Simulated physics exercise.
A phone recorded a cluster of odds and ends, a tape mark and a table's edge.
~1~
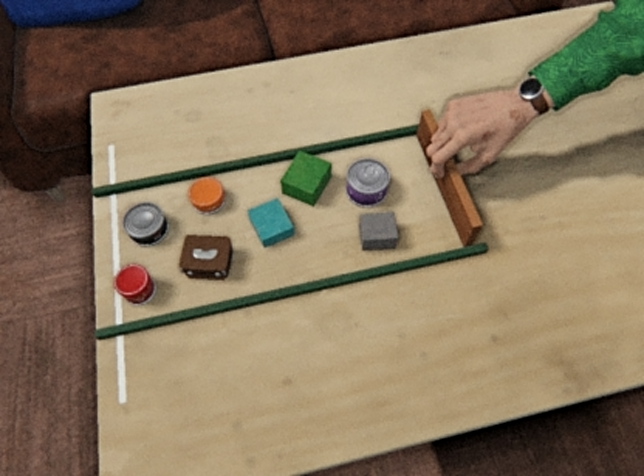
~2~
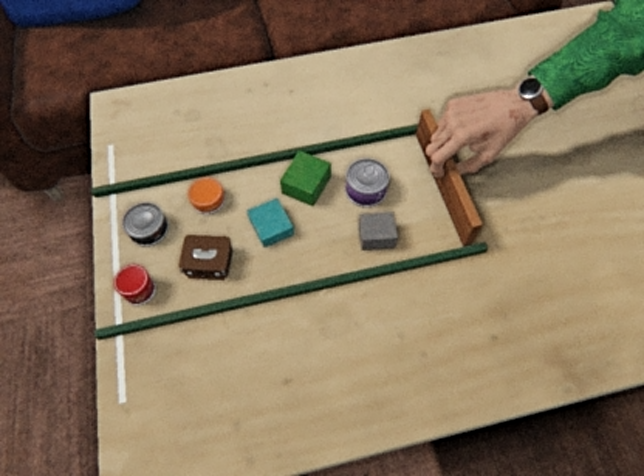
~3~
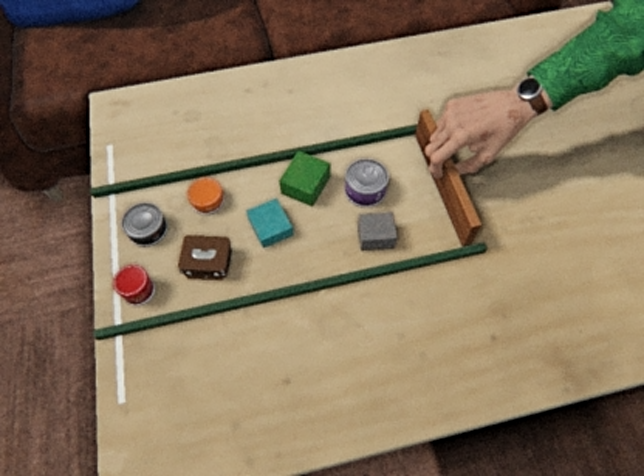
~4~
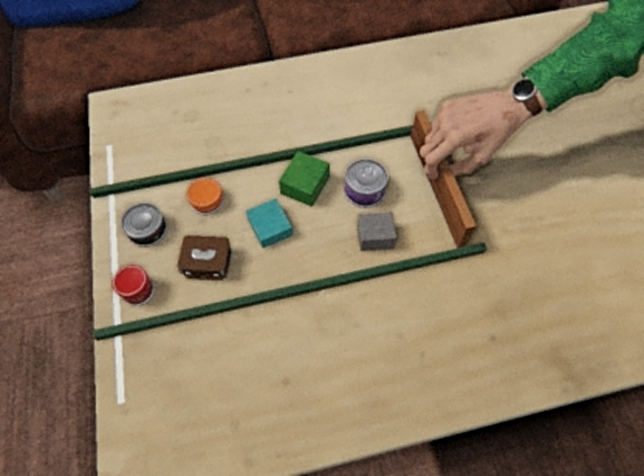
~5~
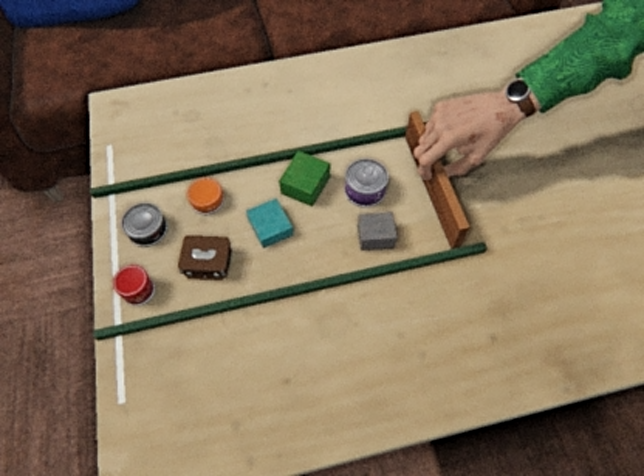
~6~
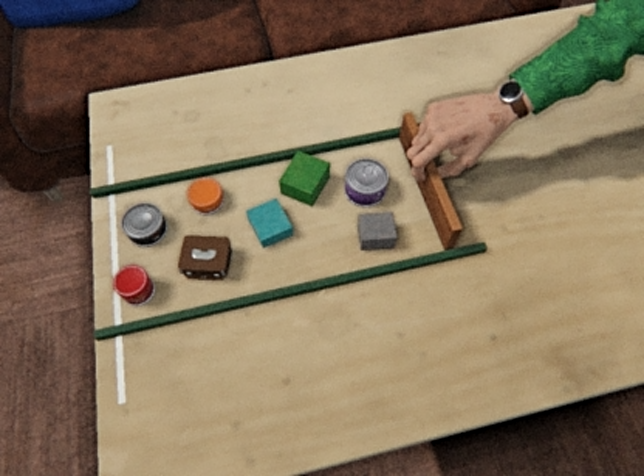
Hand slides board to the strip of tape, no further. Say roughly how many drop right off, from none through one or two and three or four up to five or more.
Off the edge will go five or more.
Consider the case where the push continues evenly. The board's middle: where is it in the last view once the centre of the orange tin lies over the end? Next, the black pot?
The middle sits near (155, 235) for the first and near (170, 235) for the other.
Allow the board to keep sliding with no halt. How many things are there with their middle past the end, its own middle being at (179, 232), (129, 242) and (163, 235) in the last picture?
Going through the three places, I get 1, 5 and 2.
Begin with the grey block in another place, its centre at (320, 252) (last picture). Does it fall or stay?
Result: It remains there.
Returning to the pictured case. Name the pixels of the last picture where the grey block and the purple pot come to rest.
Near (95, 297) and (88, 243).
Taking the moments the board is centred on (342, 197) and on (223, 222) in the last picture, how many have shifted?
First 3, after that 8.
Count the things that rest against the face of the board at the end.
3.
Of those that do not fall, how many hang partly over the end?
It's 3.
Soon after, none off yet; red pot at rest near (135, 286); black pot at rest near (145, 225); brown case at rest near (206, 258).
After that, none off yet; red pot at rest near (135, 286); black pot at rest near (145, 225); brown case displaced a little near (185, 276).
And then, none off yet; red pot tilting well over near (70, 320); black pot displaced well along near (80, 250); brown case displaced well along near (106, 308).
In the end, the number that fall off is five or more; gone, turquoise block, orange tin, brown case, black pot and red pot.
